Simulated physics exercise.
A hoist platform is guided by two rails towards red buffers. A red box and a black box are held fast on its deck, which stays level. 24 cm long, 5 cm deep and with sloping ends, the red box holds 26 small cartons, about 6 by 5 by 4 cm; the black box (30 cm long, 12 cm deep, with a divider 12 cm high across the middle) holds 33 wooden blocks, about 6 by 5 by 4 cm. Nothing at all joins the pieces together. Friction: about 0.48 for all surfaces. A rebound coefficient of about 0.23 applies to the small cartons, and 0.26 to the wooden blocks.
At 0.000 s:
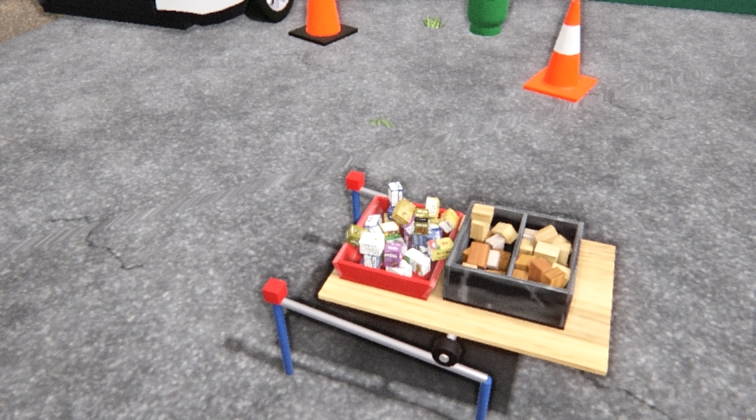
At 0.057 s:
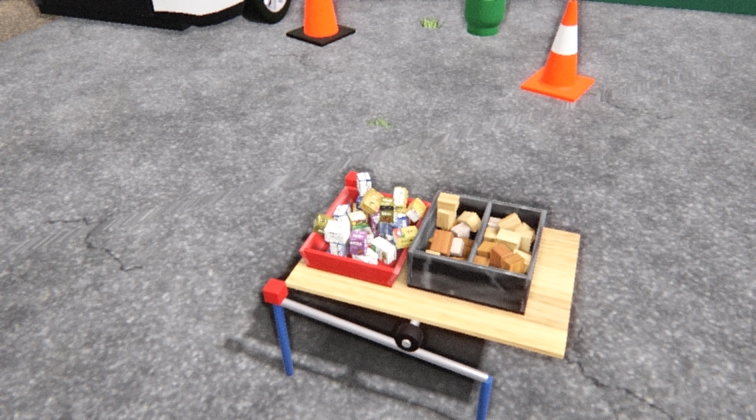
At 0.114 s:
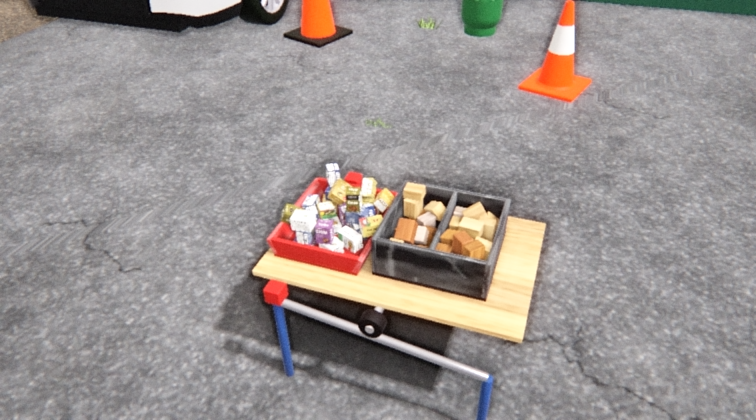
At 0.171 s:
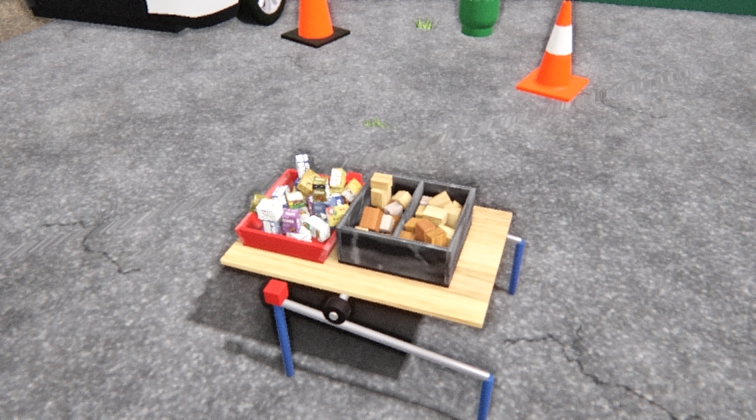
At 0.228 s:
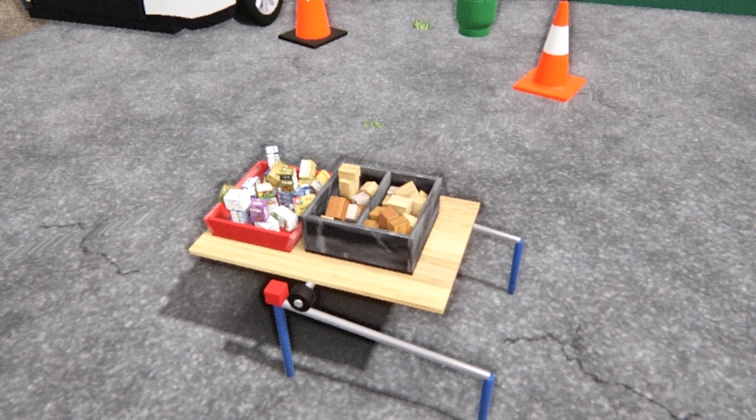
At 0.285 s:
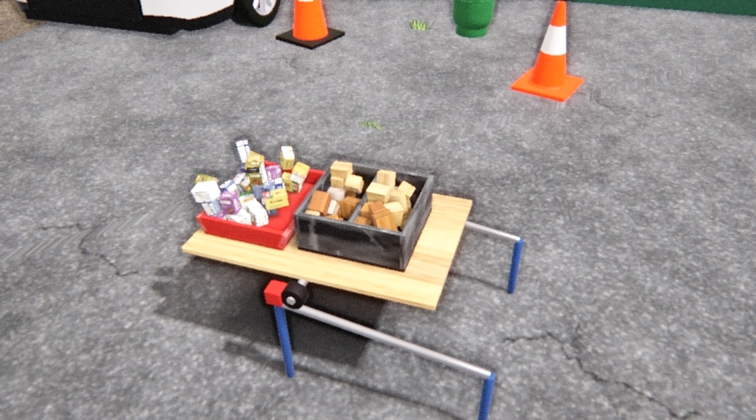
The video shows a wooden platform carrying a red box of small cartons and a divided black box of wooden blocks sliding leftward along two rails, then the cartons surging toward and over the red box's left rim.
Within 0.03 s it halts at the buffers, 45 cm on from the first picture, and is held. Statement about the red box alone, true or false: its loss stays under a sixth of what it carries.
False.
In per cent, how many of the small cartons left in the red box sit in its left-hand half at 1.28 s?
Close to 80 percent, I reckon.
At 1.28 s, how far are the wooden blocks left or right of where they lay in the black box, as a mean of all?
About 0 cm to the left.
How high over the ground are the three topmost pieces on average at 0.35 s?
Height, averaged: Around 56 cm.
After 0.35 s, 5 of 26 out of the red box and 0 of 33 out of the black box.
After 0.51 s, 9 of 26 out of the red box and 0 of 33 out of the black box.
After 0.73 s, 9 of 26 out of the red box and 0 of 33 out of the black box.
Final count (at 1.28 s), 9 of 26 out of the red box and 0 of 33 out of the black box. Asked share, 9 of 26, 35 per cent.
